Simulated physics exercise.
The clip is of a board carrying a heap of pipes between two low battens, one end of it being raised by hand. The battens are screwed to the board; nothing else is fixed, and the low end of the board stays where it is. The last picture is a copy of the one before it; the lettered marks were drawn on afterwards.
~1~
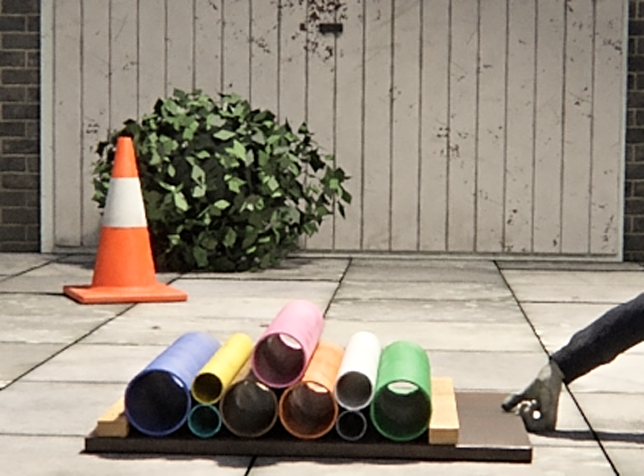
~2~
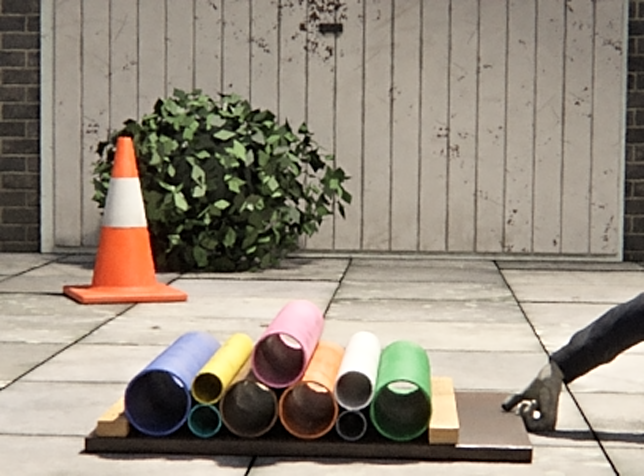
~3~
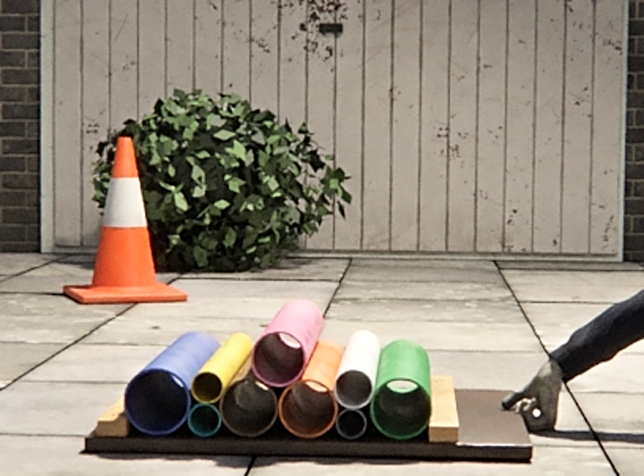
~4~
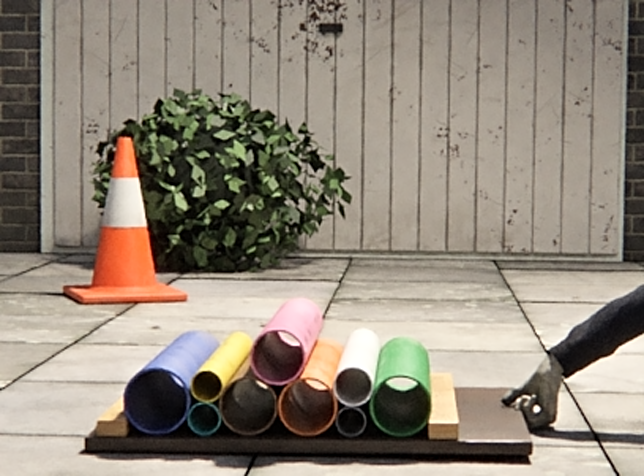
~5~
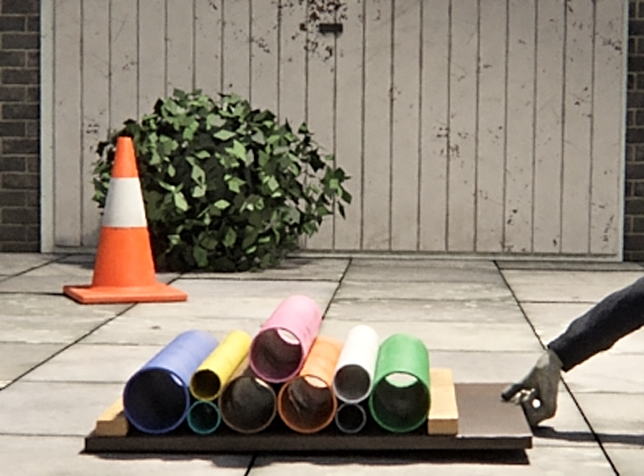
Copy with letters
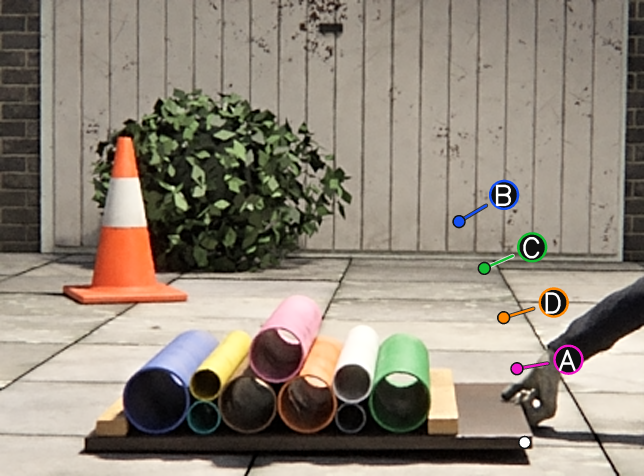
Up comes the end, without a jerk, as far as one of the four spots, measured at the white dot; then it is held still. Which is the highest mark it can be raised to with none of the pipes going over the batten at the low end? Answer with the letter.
Stop at C.
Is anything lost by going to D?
No, at D.
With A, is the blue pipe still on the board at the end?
The blue pipe: Yes.
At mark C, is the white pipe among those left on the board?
Yes.
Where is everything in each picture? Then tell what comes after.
In the first frame, board (317, 412); blue pipe (157, 402).
In the second frame, brown pipe (249, 408).
In the third frame, board (317, 410); green pipe (401, 408); yellow pipe (207, 387).
In the fourth frame, board (317, 409); blue pipe (157, 401).
In the fifth frame, board (316, 406); blue pipe (156, 400).
On the copy, A at (517, 369); B at (459, 222); C at (484, 268); D at (504, 318); the white dot at (525, 443).
On C. First, board at 16°.
Then, board at 25°.
Finally, board at 25°, none over the low batten.
By contrast, A none over the low batten; B one over the low batten (pink); D none over the low batten.
